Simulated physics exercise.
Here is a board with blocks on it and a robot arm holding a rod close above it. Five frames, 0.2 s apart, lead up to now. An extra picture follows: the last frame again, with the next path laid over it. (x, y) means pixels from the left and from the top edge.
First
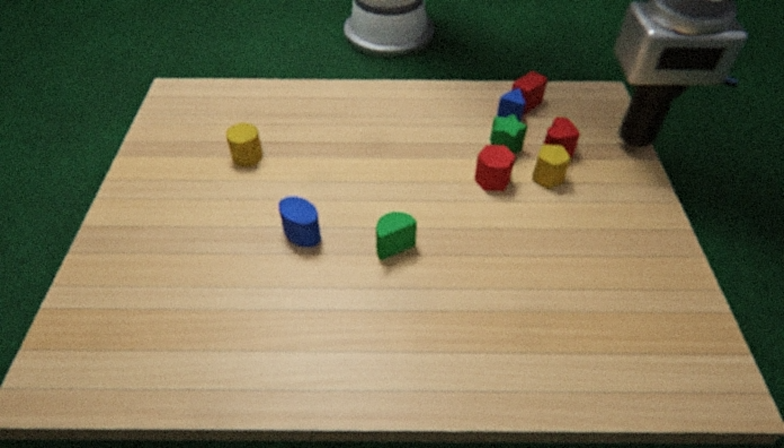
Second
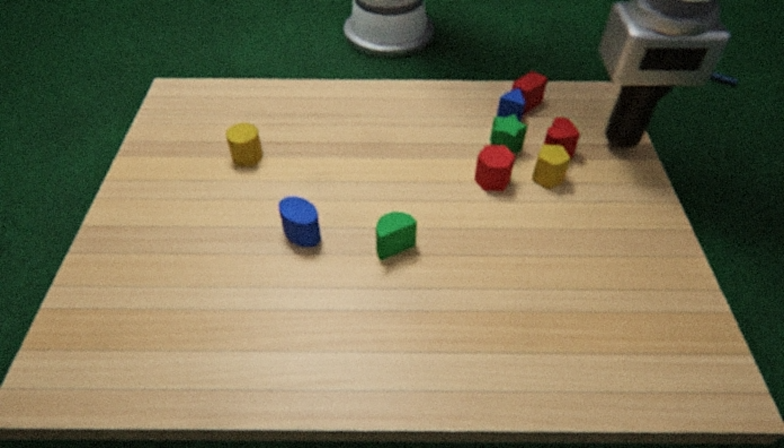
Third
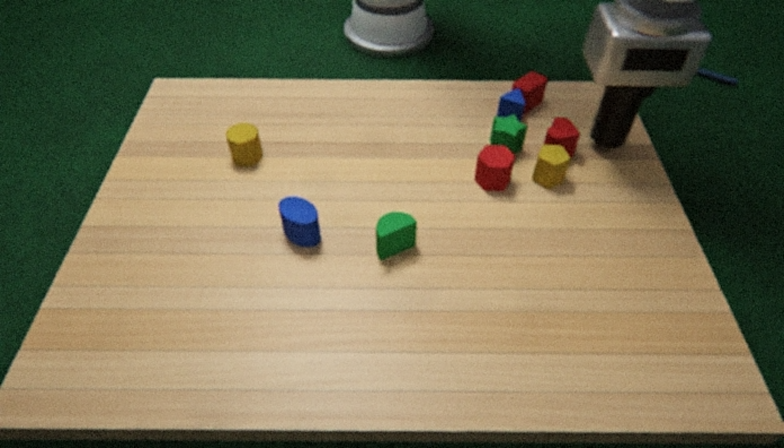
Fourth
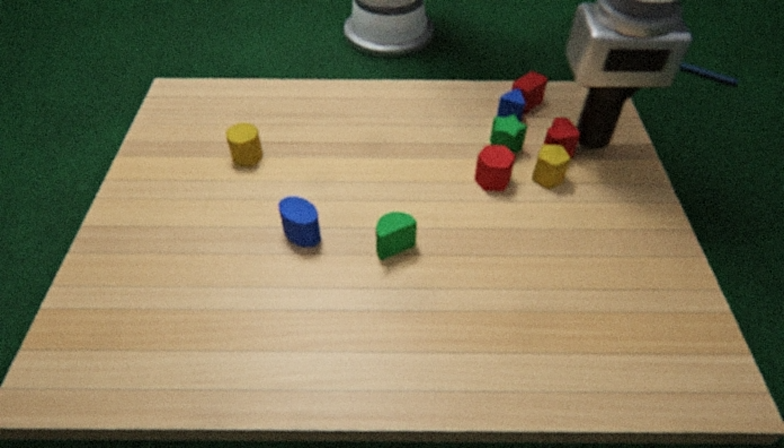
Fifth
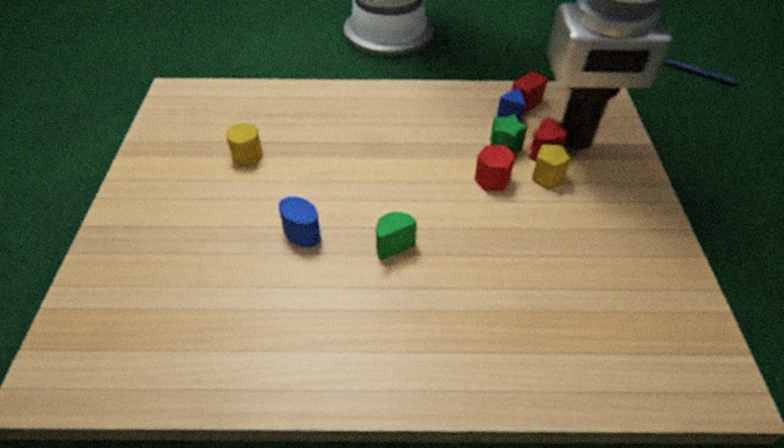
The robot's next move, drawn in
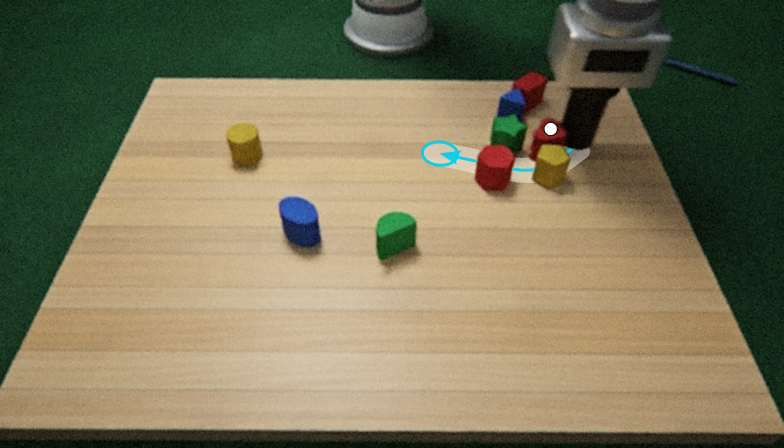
A robot arm moves its rod left and nudges the red heart-shaped block slightly left.
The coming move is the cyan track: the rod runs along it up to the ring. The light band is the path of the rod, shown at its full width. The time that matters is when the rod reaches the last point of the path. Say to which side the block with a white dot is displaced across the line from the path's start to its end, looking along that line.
Sideways shift: Right.
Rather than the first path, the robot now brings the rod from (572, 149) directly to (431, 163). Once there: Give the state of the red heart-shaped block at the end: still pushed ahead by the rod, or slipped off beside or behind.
It is still ahead of the rod.
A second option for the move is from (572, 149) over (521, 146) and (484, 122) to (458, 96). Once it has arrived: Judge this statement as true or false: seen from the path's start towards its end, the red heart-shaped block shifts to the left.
This is true.
The line goes from (572, 149) over (539, 169) and (489, 164) to (440, 153); the dot is on the red heart-shaped block.
On the path given first. One third of the way, rod (541, 159); green star-shaped block (495, 122), turned 35° clockwise; red heart-shaped block (511, 138), turned 50° clockwise; yellow five-sided block (545, 167).
Two thirds of the way, rod (490, 154); red hexagon (480, 161), turned 35° anticlockwise; green star-shaped block (470, 107), turned 85° clockwise; red heart-shaped block (466, 125), turned 70° clockwise; yellow five-sided block (544, 168).
At the end, rod (441, 144); red hexagon (479, 161), turned 40° anticlockwise; green star-shaped block (460, 103), turned 155° clockwise; blue triangular piece unmoved; red heart-shaped block (432, 110), turned 100° clockwise; yellow five-sided block (544, 168).
